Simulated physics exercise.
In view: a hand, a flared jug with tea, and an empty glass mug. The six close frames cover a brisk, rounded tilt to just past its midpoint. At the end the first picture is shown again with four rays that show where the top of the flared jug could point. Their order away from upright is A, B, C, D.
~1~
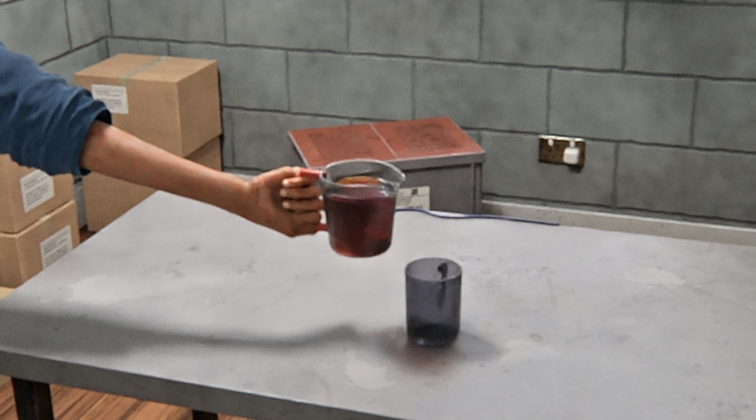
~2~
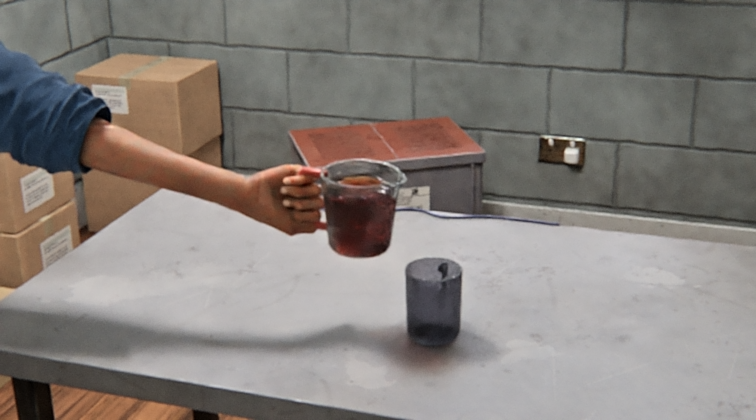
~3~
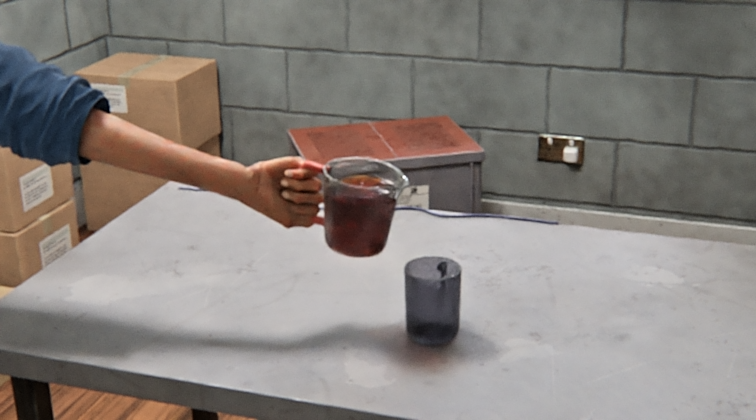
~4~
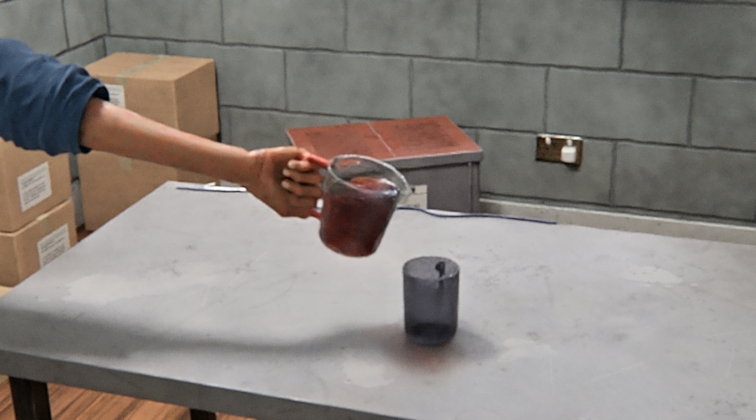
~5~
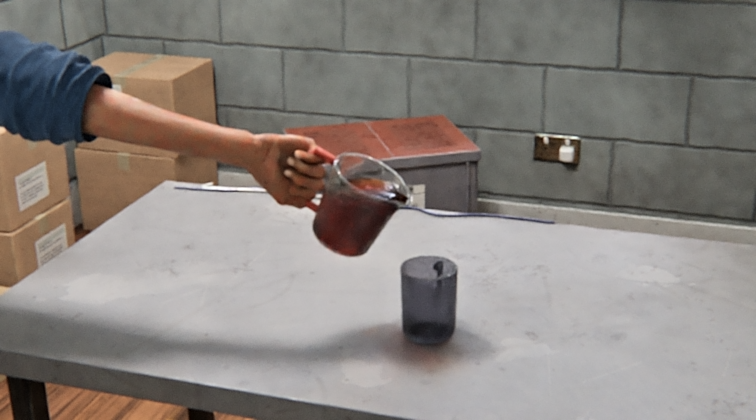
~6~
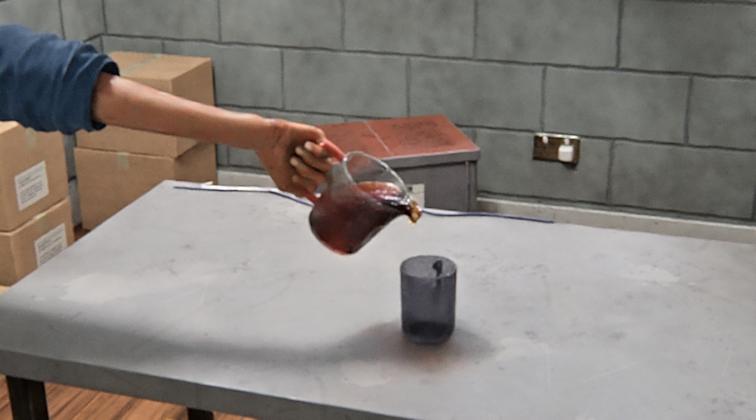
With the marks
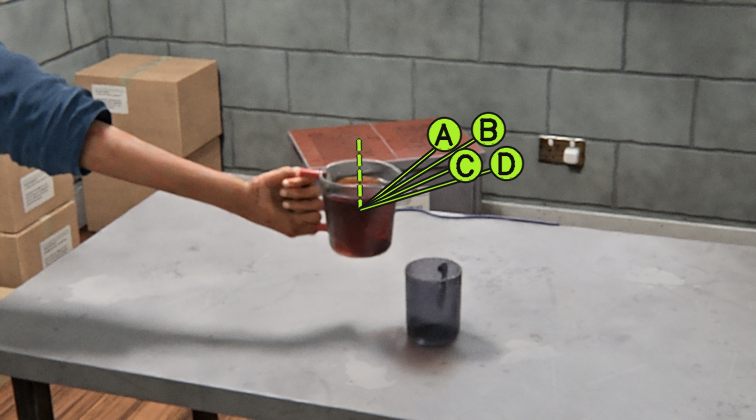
A hand reaching in from the left, its arm in a blue sleeve, holds a clear flared jug of dark reddish tea above a grey table, seen from slightly above in a room with grey block walls. A smoky dark glass mug stands below, with cardboard boxes at left and a rust-topped box behind. The jug, upright at first, tilts steadily rightward until tea crosses its lip.
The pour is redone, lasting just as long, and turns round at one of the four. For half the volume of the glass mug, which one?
B is best.
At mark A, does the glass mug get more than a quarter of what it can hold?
Yes.
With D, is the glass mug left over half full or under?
Over.
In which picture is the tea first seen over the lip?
Picture 6.
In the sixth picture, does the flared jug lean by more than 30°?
Yes, it does.
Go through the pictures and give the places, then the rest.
Upright, lip at (403, 179); rim of the glass mug round (433, 269); nothing has left yet.
Upright, lip at (404, 181); nothing has left yet.
Tipped about 8°, lip at (407, 185); nothing has left yet.
Tipped about 16°, lip at (409, 193); nothing has left yet.
Tipped about 27°, lip at (410, 202); nothing has left yet.
Tipped about 38°, lip at (411, 212); tea is over the lip, down to (415, 220).
On the marked copy, A at (434, 150); B at (474, 139); C at (448, 170); D at (490, 170).
With A, the glass mug ends with about 36 % of what it can hold.
With B, the glass mug ends with about 51 % of what it can hold.
With C, the glass mug ends with about 67 % of what it can hold.
With D, the glass mug ends with about 84 % of what it can hold.
